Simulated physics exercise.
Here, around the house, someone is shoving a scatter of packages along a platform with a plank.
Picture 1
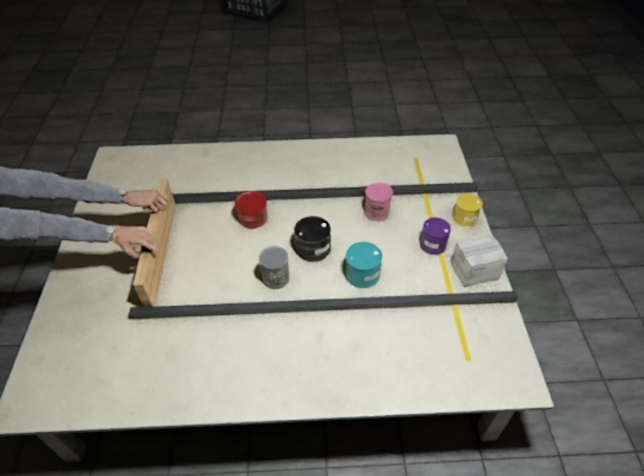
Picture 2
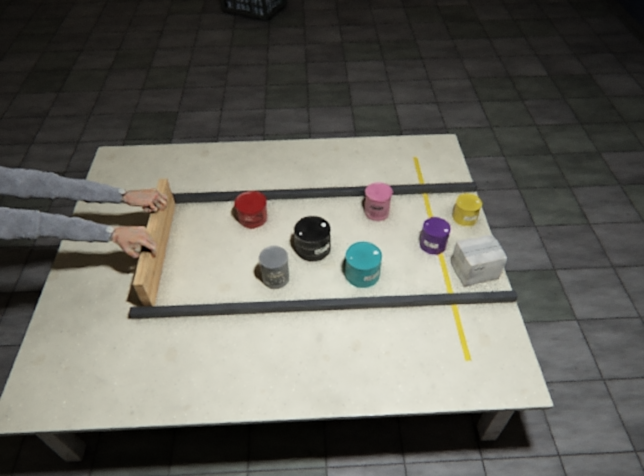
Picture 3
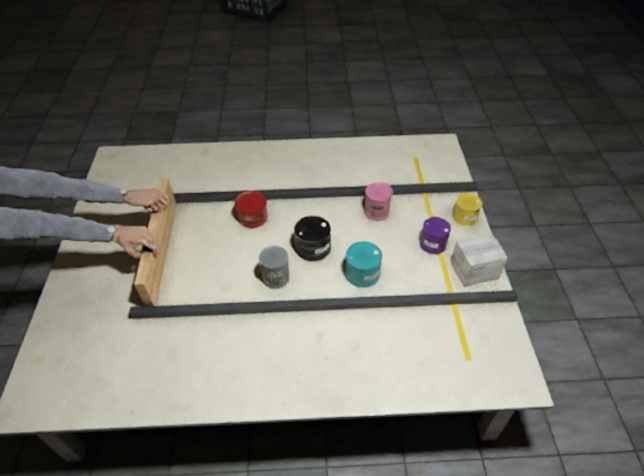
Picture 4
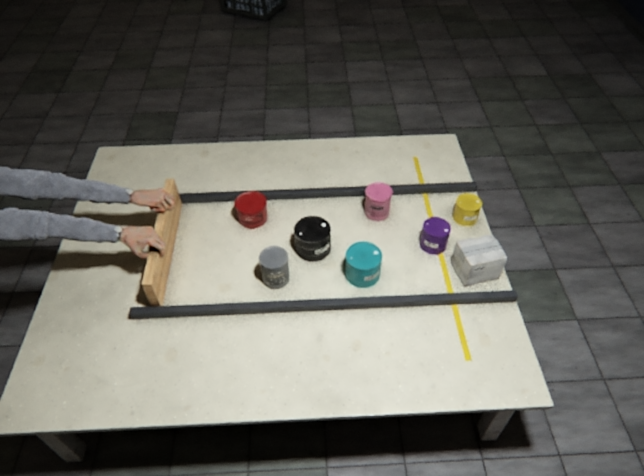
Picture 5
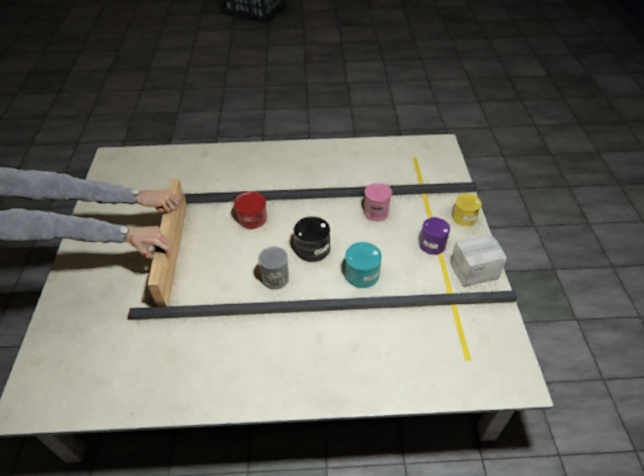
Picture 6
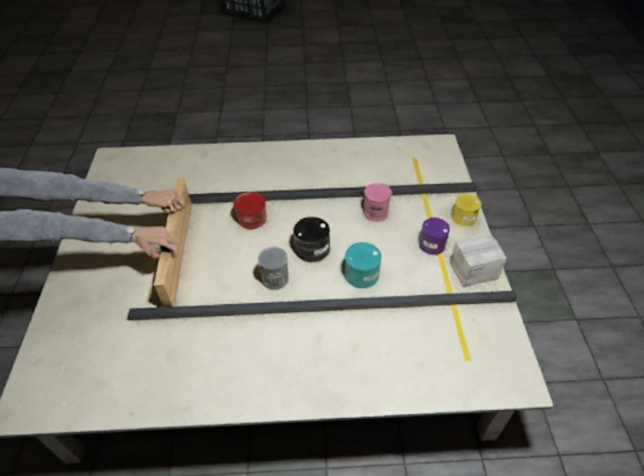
Two hands held a wooden plank at the left end of a pale table and slid it slightly to the right between two dark rails, while the scattered colourful canisters and white parcel stayed put.
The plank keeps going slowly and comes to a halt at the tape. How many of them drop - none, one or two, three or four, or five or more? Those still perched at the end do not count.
The count of those that drop is one or two.
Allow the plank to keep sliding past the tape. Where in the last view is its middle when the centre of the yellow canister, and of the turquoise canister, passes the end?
Its middle is about (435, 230) and about (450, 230).
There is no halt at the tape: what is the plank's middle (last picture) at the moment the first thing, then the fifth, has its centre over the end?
At (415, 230) for the first, at (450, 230) for the fifth.
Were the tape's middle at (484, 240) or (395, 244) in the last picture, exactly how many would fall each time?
8, then 0.
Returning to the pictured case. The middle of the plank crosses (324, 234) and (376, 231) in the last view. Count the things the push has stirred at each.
The counts are 4 and 5.
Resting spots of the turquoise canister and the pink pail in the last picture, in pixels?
Near (491, 256) and (473, 197).
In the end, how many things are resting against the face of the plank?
My count gives 3.
Soon after, none off yet; yellow canister at rest near (466, 210); white parcel at rest near (477, 260); purple canister at rest near (434, 236).
At rest, the number that fall off is one or two; fallen, white parcel and yellow canister.
